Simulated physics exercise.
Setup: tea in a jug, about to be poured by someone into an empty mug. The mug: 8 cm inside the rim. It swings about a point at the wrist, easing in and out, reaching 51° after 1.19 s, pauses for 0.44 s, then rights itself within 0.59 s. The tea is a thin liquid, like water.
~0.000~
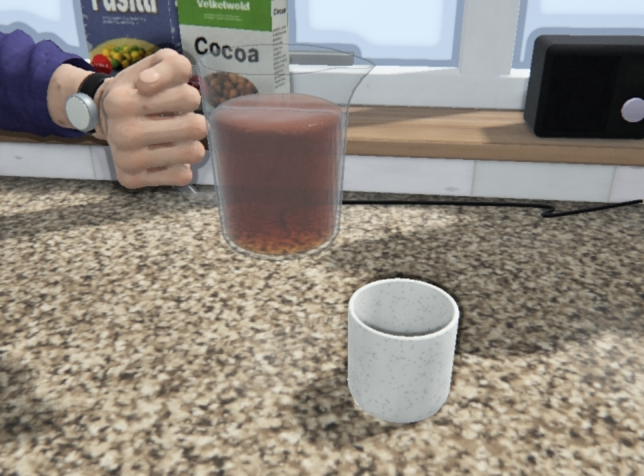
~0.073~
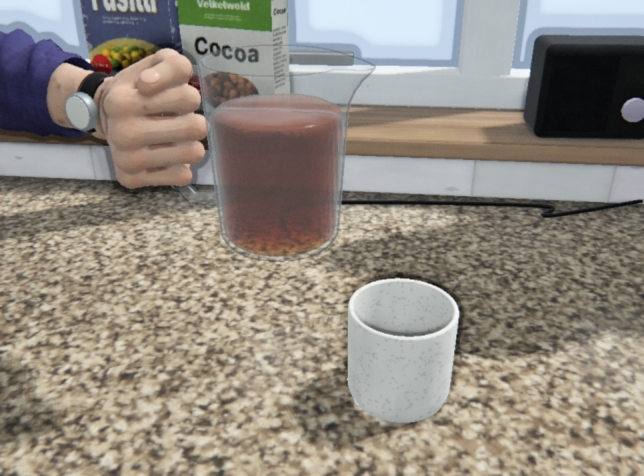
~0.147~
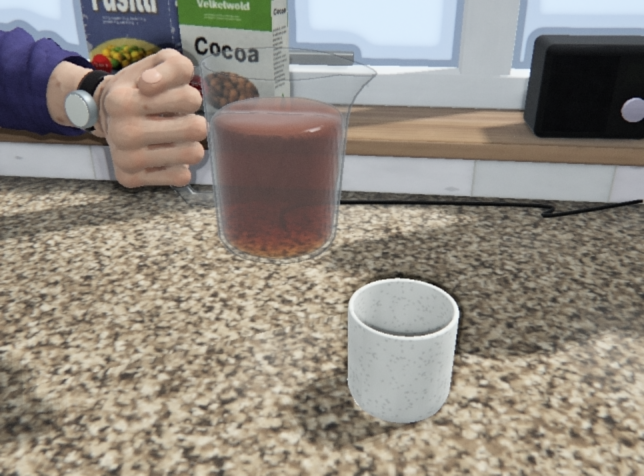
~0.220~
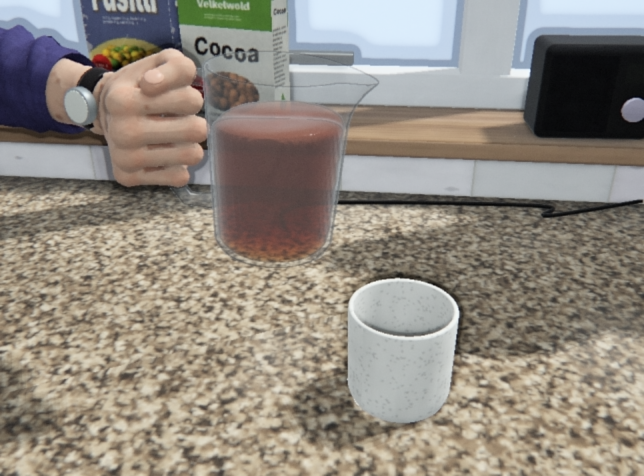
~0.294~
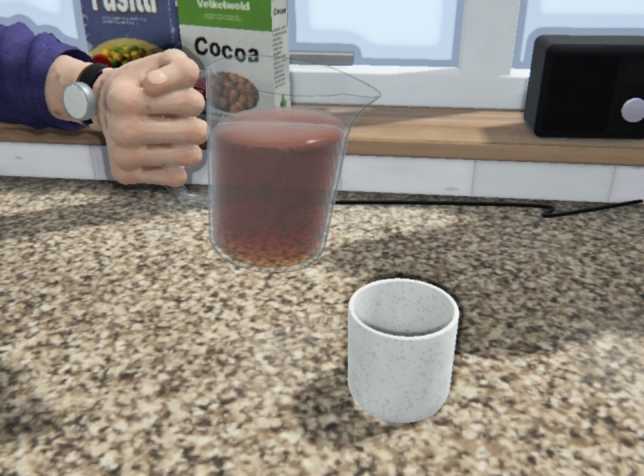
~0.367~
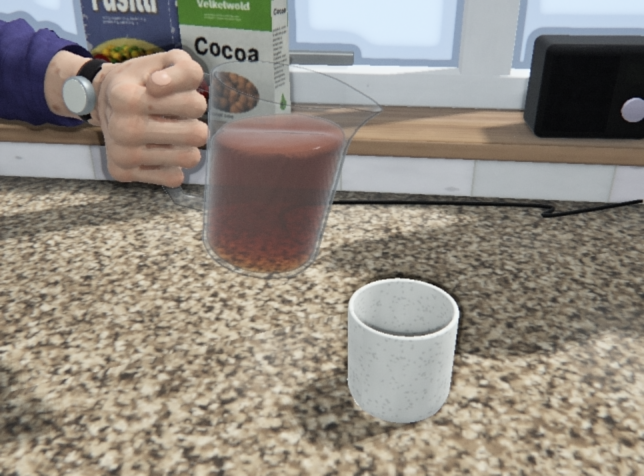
On a speckled kitchen counter, a hand slightly tilts a clear jug of reddish-brown liquid rightward.
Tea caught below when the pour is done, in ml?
160 ml.
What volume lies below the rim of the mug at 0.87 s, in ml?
I'd put it around 0 ml.
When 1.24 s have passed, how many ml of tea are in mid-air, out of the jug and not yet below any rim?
25 ml, approximately.
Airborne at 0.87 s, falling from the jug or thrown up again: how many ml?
Estimate: Near 10 ml.
By 0.87 s the tilt is 42° and the mug has 0 ml, the jug 685 ml, and 0 ml is on the worktop.
By 1.24 s the tilt is 51° and the mug has 60 ml, the jug 615 ml, and 0 ml is on the worktop.
By 1.62 s the tilt is 51° and the mug has 135 ml, the jug 550 ml, and 0 ml is on the worktop.
By 2.04 s the tilt is 11° and the mug has 160 ml, the jug 535 ml, and 0 ml is on the worktop.
At rest the mug has 160 ml, the jug 535 ml, and 0 ml is on the worktop.
